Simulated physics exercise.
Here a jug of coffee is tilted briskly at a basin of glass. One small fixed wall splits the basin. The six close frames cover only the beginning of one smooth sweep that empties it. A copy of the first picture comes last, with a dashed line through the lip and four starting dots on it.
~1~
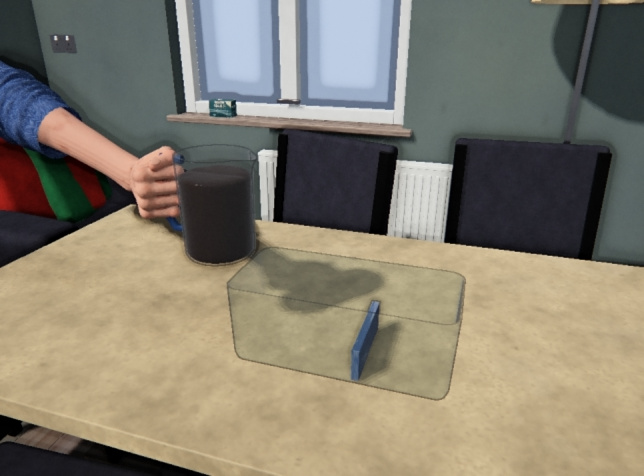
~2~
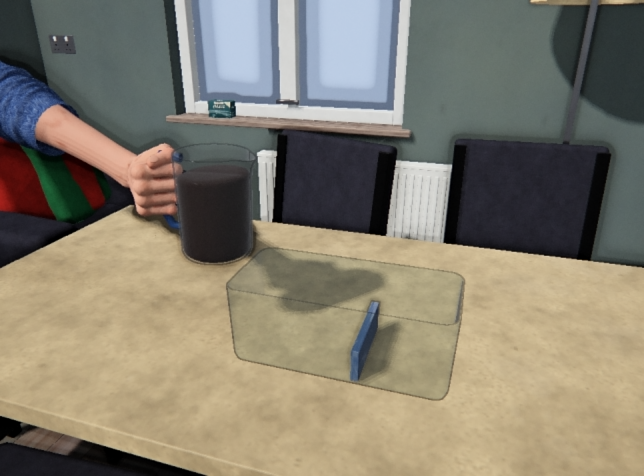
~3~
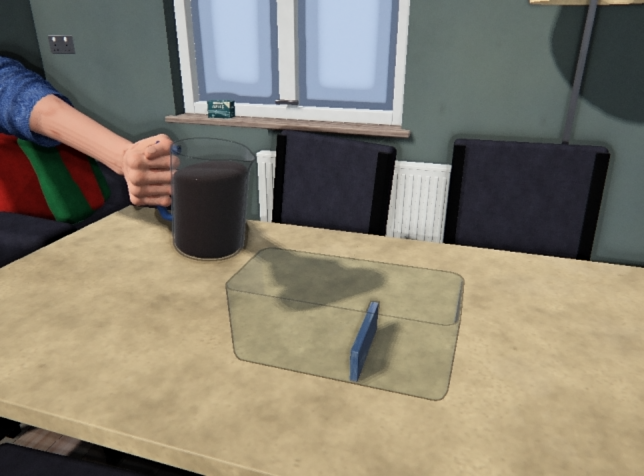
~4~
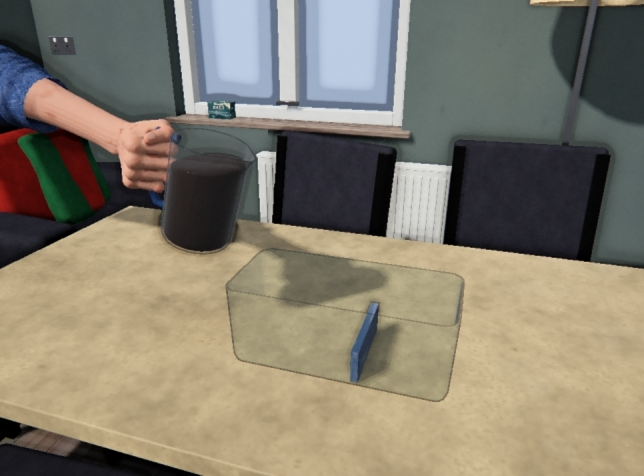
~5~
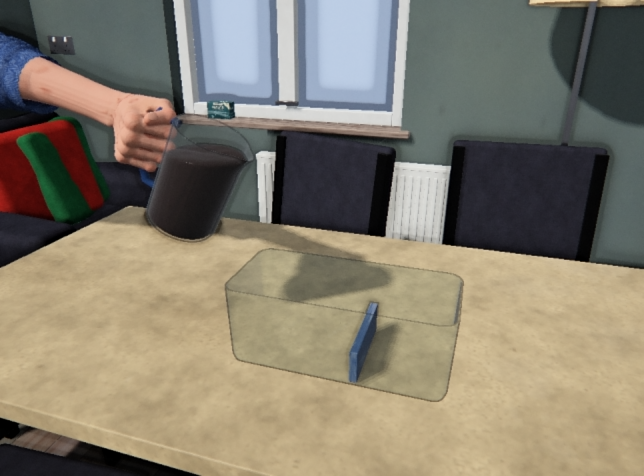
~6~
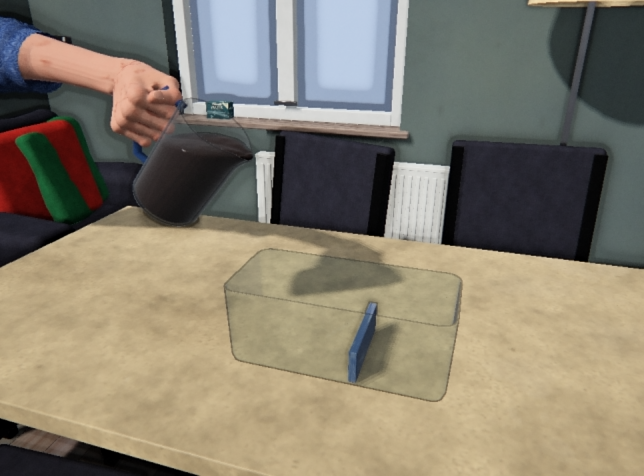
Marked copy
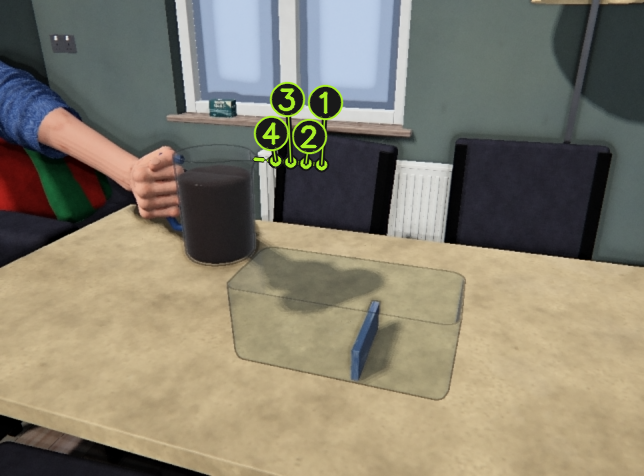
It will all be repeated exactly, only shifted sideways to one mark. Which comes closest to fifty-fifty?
I would pick dot 4.
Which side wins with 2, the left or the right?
The right one.
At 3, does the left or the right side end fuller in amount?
The right side.
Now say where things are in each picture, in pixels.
Upright, lip at (255, 159); basin from (236, 353) to (449, 397); top of the wall at (367, 324); nothing has left yet, in the first frame.
Upright, lip at (254, 159); nothing has left yet, in the second frame.
Tipped about 7°, lip at (253, 159); nothing has left yet, in the third frame.
Tipped about 16°, lip at (253, 160); nothing has left yet, in the fourth frame.
Tipped about 27°, lip at (252, 160); nothing has left yet, in the fifth frame.
Tipped about 39°, lip at (250, 160); nothing has left yet, in the sixth frame.
In lime, 1 at (321, 164); 2 at (306, 163); 3 at (290, 162); 4 at (275, 160).
Choosing 1, about 32 % ends left of the wall and 62 % right of it; 6 % is lost outside.
Choosing 2, about 18 % ends left of the wall and 77 % right of it; 5 % is lost outside.
Choosing 3, about 21 % ends left of the wall and 75 % right of it; 4 % is lost outside.
Choosing 4, about 45 % ends left of the wall and 51 % right of it; 4 % is lost outside.
